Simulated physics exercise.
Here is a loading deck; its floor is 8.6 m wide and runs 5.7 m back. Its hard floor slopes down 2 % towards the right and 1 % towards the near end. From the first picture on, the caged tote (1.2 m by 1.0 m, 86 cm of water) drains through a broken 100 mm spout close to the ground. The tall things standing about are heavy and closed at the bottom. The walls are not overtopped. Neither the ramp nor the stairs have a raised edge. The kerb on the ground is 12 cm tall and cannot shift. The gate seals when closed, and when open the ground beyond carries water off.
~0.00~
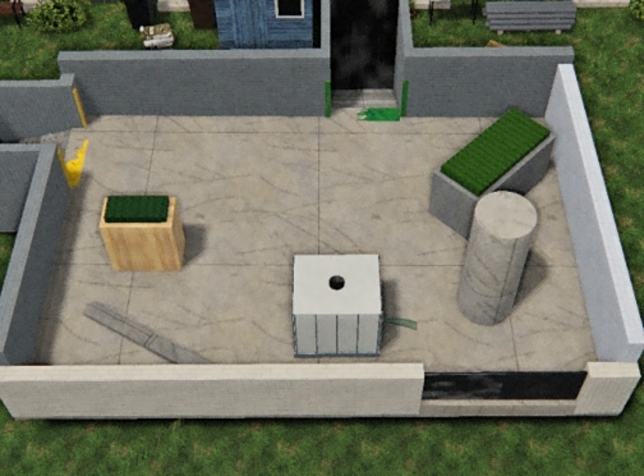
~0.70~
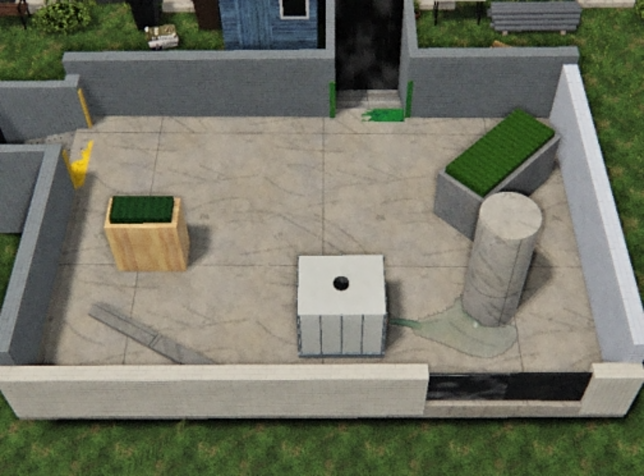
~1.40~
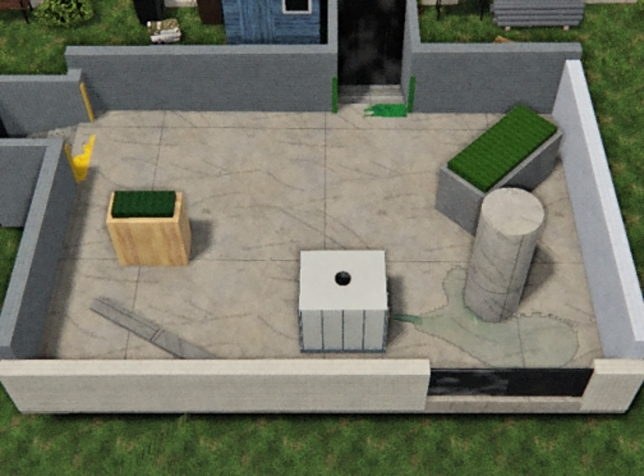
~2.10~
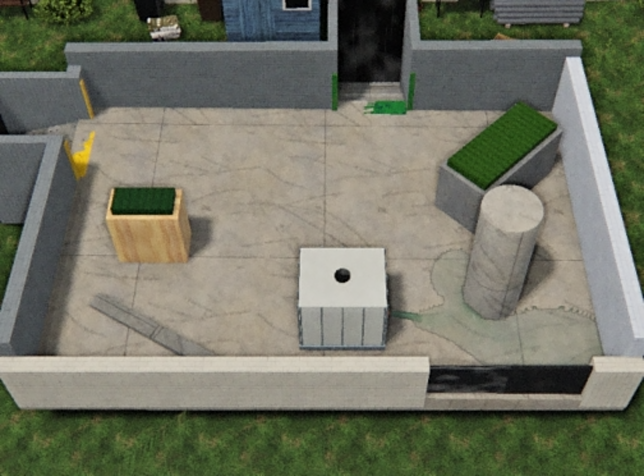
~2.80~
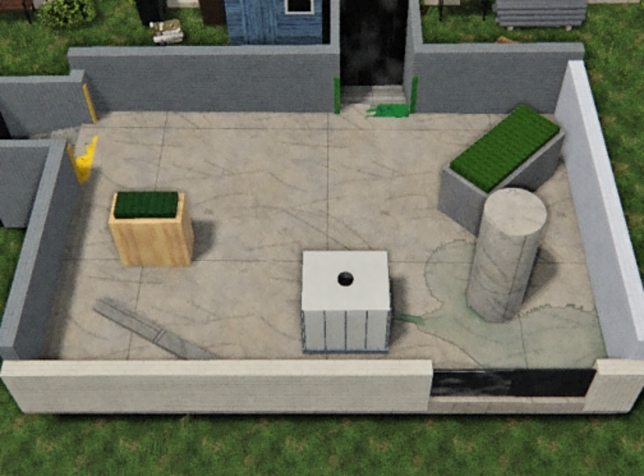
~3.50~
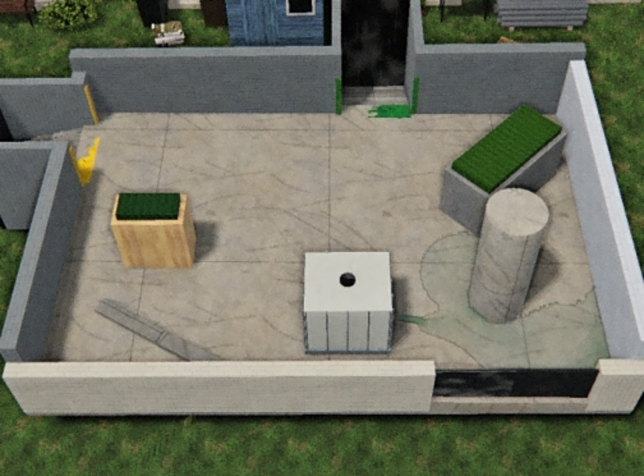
We see a walled concrete yard where a thin jet leaves a white caged tote, and a pale greenish sheet of liquid spreads rightward across the floor, around a leaning grey cylinder and toward the near and right walls.
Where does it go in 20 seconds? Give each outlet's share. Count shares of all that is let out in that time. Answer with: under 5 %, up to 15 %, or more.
The gate opening takes under 5 %; the stairwell (marked green) takes not even 5 %; the ramp down (marked yellow) takes less than 5 %.
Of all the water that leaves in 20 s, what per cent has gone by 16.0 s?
About 0 per cent.
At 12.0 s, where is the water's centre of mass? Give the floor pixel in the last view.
At about (539, 288).
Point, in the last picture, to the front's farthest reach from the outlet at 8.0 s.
Around (566, 177).
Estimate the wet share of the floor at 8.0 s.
Some 20 per cent of it.
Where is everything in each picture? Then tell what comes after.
In the first frame, the jet has just started at (395, 321); the ground is still dry.
In the second frame, from the spout at (400, 322) the water has spread over 0.8 m2; its tip is at (515, 335), and it is 1.6 cm deep on average.
In the third frame, from the spout at (401, 317) the water has spread over 1.8 m2; its tip is at (574, 348), and it is 1.4 cm deep on average.
In the fourth frame, the jet leaves at (401, 315); the sheet reaches a hidden place, 3.5 m away, and wets 2.9 m2.
In the fifth frame, the jet leaves at (404, 318); the sheet reaches a hidden place, 3.5 m away, and wets 3.4 m2.
In the sixth frame, from the spout at (406, 319) the water has spread over 3.7 m2; its tip is at a hidden place, and it is 1.3 cm deep on average.
After 5.0 s water covers 10 % of the floor and is deepest (9 cm) near (609, 377); gone so far, the gate opening 0 %, the stairwell (marked green) 0 %, the ramp down (marked yellow) 0 %.
After 8.0 s water covers 20 % of the floor and is deepest (9 cm) near (609, 377); gone so far, the gate opening 0 %, the stairwell (marked green) 0 %, the ramp down (marked yellow) 0 %.
After 12.0 s water covers 25 % of the floor and is deepest (9 cm) near (609, 377); gone so far, the gate opening 0 %, the stairwell (marked green) 0 %, the ramp down (marked yellow) 0 %.
After 16.0 s water covers 25 % of the floor and is deepest (10 cm) near (611, 388); gone so far, the gate opening 0 %, the stairwell (marked green) 0 %, the ramp down (marked yellow) 0 %.
After 20.0 s water covers 30 % of the floor and is deepest (10 cm) near (611, 388); gone so far, the gate opening 0 %, the stairwell (marked green) 0 %, the ramp down (marked yellow) 0 %.
